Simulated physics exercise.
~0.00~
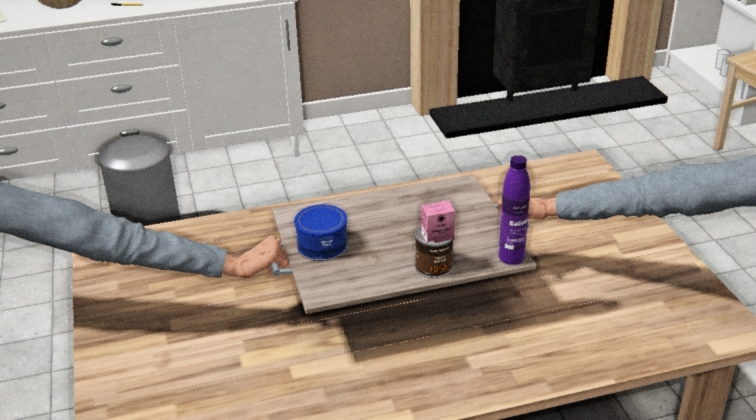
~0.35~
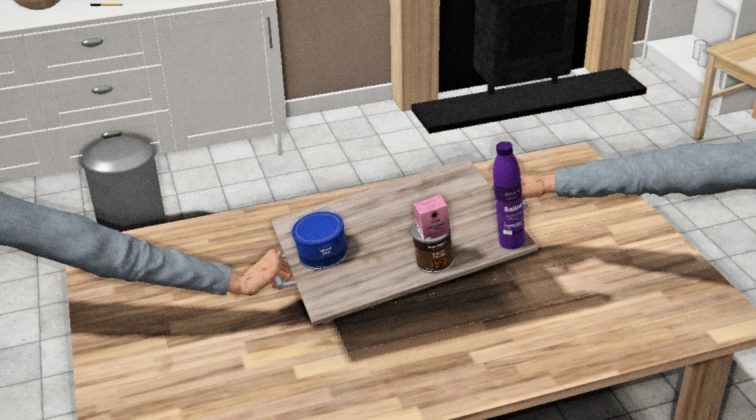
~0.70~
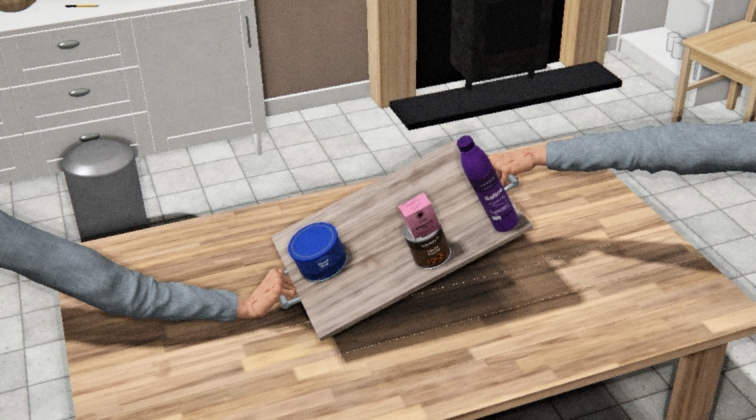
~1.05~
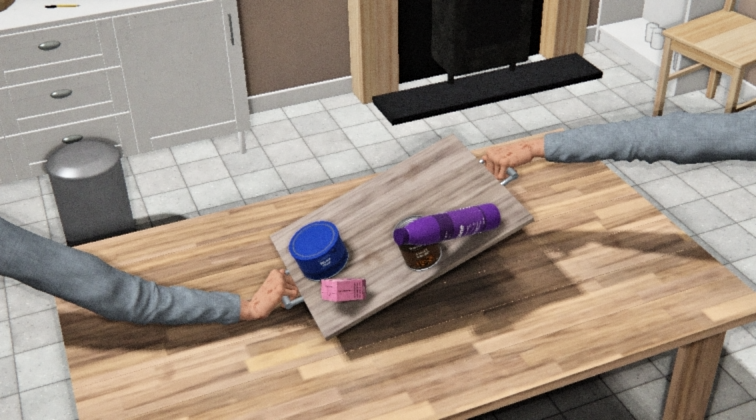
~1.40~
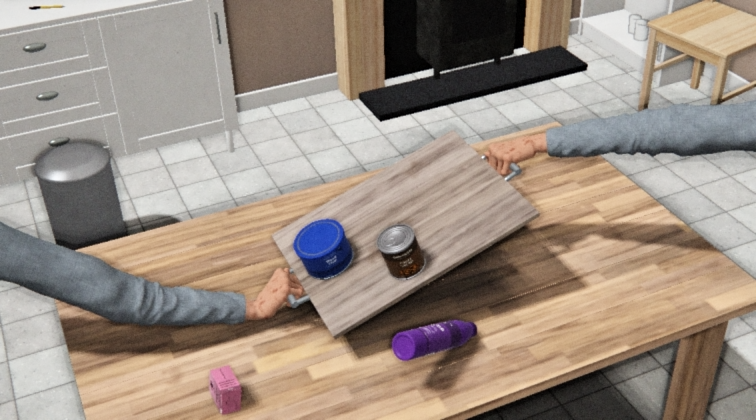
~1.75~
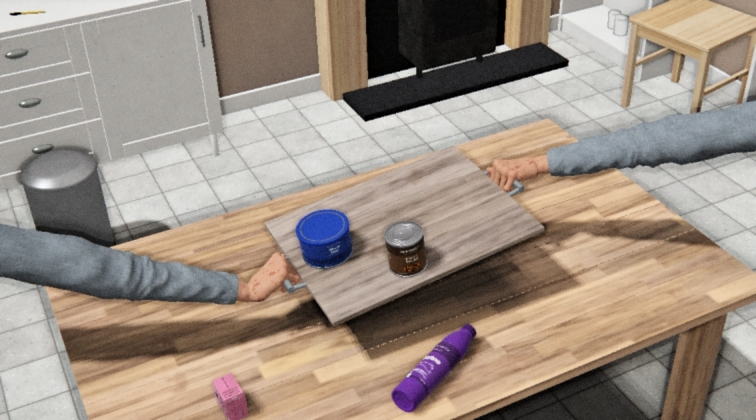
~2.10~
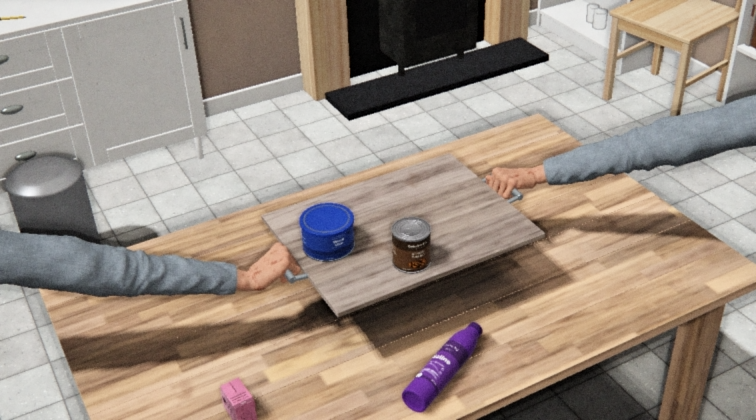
In this clip, two hands tilt a wooden tray down to the left above a table, and a purple bottle and pink carton topple and fall onto the tabletop. The hands level the tray again, with the blue tub and brown tin still upright on it.
